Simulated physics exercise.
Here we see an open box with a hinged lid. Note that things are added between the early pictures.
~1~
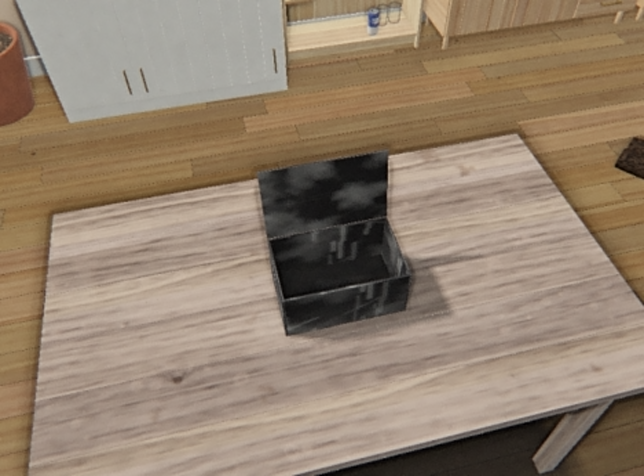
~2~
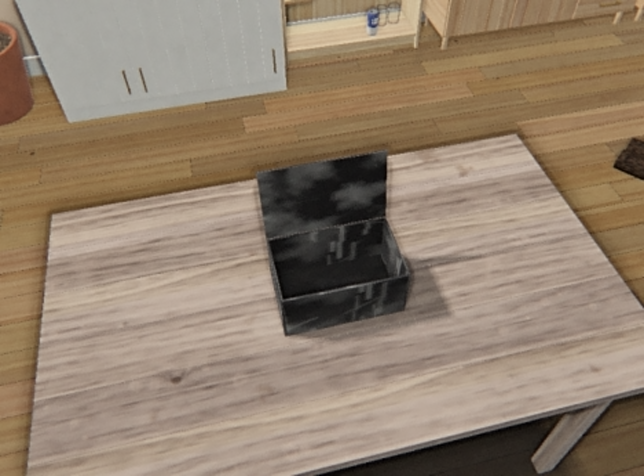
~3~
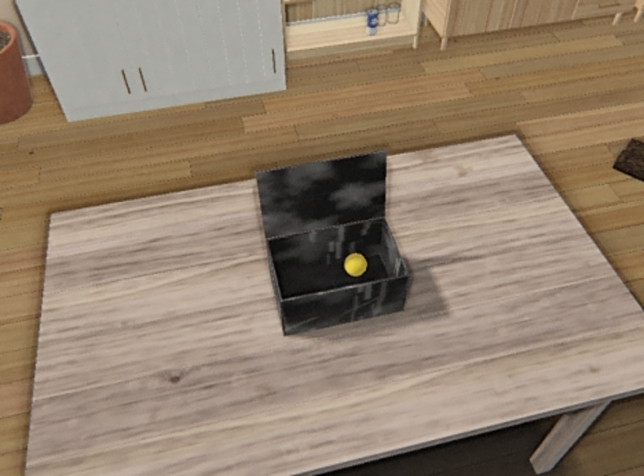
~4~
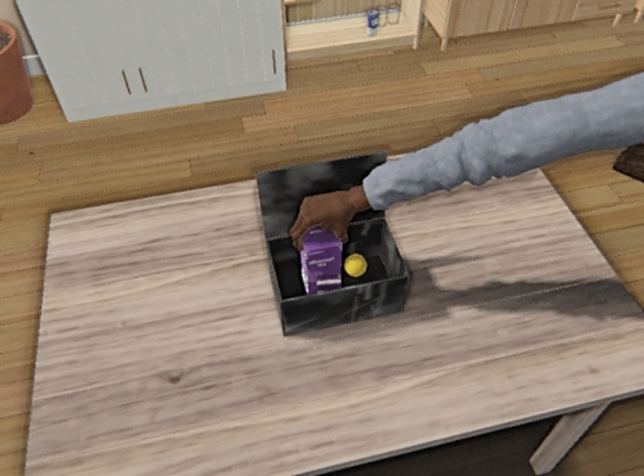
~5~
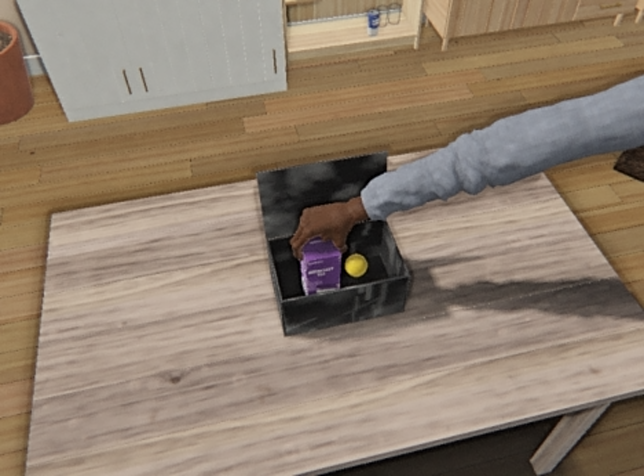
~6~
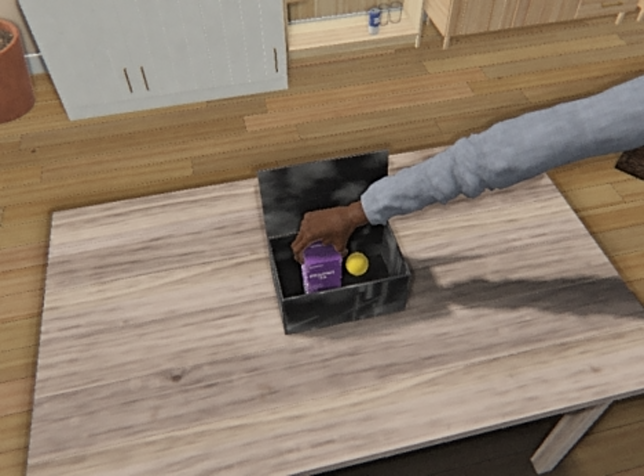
A yellow lemon appears inside an open, empty dark box with a hinged lid on a wooden table. Then an arm in a blue-grey sleeve is seen reaching in from the right, its hand holding a purple carton beside the lemon and lowering it slightly into the box, still gripping it.
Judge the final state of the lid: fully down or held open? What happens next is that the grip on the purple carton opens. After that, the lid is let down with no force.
My guess is the lid ends up unseated.
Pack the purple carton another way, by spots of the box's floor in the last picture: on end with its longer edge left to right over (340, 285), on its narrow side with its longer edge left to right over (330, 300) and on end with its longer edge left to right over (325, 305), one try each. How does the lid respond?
With the first placement it doesn't close, with the second it closes properly, and with the third it doesn't close.
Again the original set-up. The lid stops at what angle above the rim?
Measured angle - around 35°.
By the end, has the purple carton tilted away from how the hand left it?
By the end it has kept its angle.
Then, 1.10 s later than the last frame, lid starting down.
Then, 1.60 s later than the last frame, lid 58° above the rim.
Then, 1.80 s later than the last frame, lid 43° above the rim.
Then, 3.80 s later than the last frame, lid 37° above the rim.
When it is over, lid 37° above the rim; both as before. End places, in pixels of the last picture, purple carton near (321, 275).
